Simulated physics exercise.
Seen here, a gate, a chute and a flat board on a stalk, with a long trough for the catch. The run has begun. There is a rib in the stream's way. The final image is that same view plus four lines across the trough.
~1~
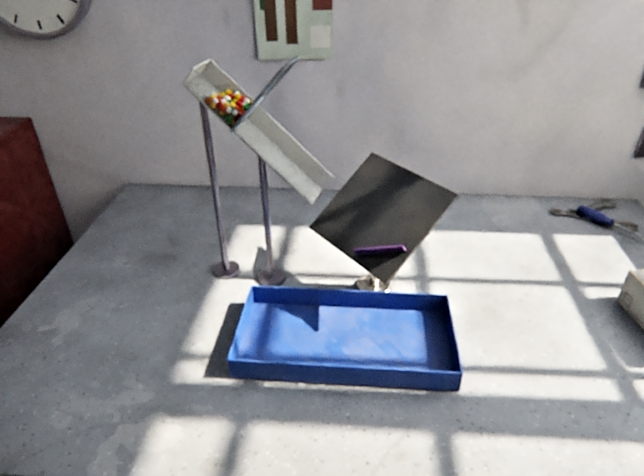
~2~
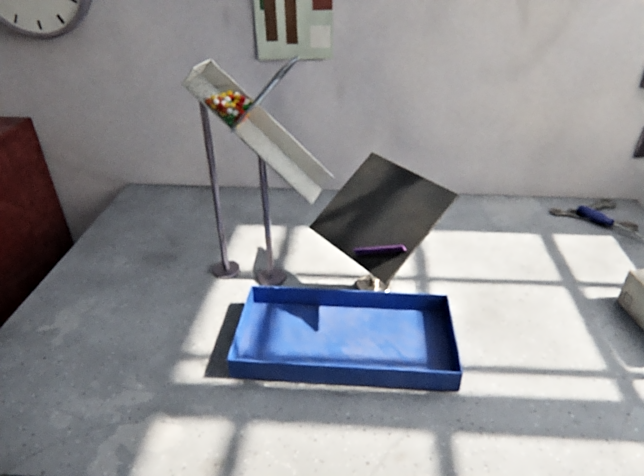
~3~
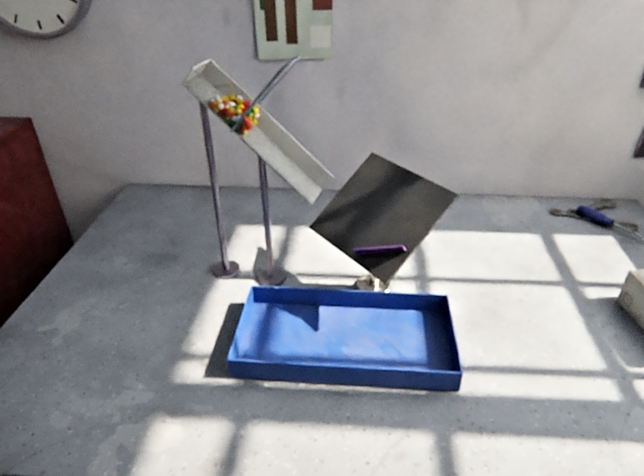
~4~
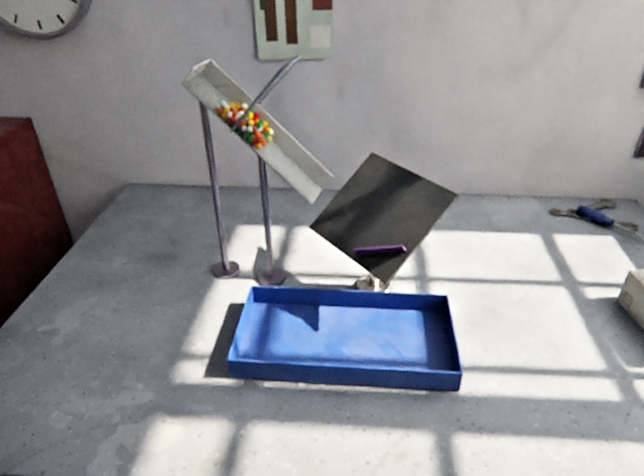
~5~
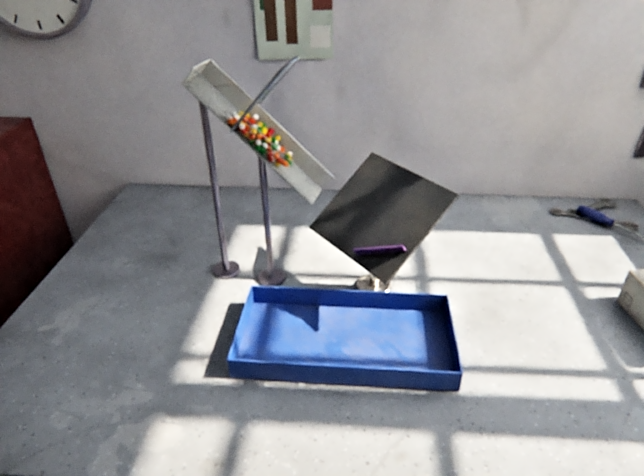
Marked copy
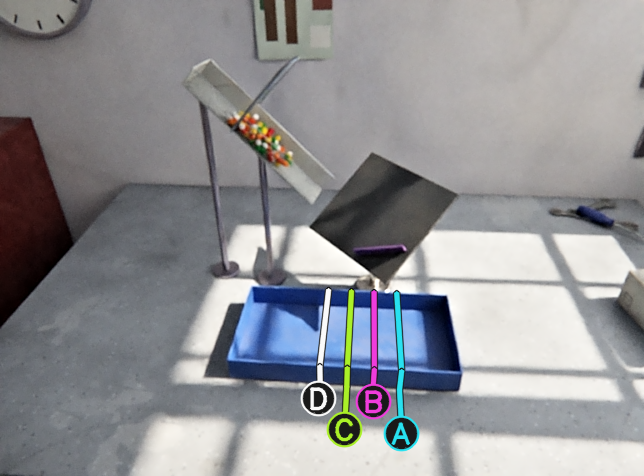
Colourful beads slide partway down a pale sloping chute beside a tilted dark board and blue tray.
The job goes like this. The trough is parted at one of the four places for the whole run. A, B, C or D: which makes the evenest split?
I would pick line D.
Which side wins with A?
Left.
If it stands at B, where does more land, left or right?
Left.
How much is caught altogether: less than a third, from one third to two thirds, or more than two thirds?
From one third to two thirds.
On the marked copy, line A crosses the front rim at (401, 369); line B crosses the front rim at (374, 368); line C crosses the front rim at (347, 366); line D crosses the front rim at (319, 365).
With A, of what is caught, almost all on the left of the divider, about a tenth on the right.
With B, of what is caught, almost all on the left of the divider, about a tenth on the right.
With C, of what is caught, the larger part on the left of the divider, roughly a quarter on the right.
With D, of what is caught, roughly two thirds on the left of the divider, roughly a third on the right.
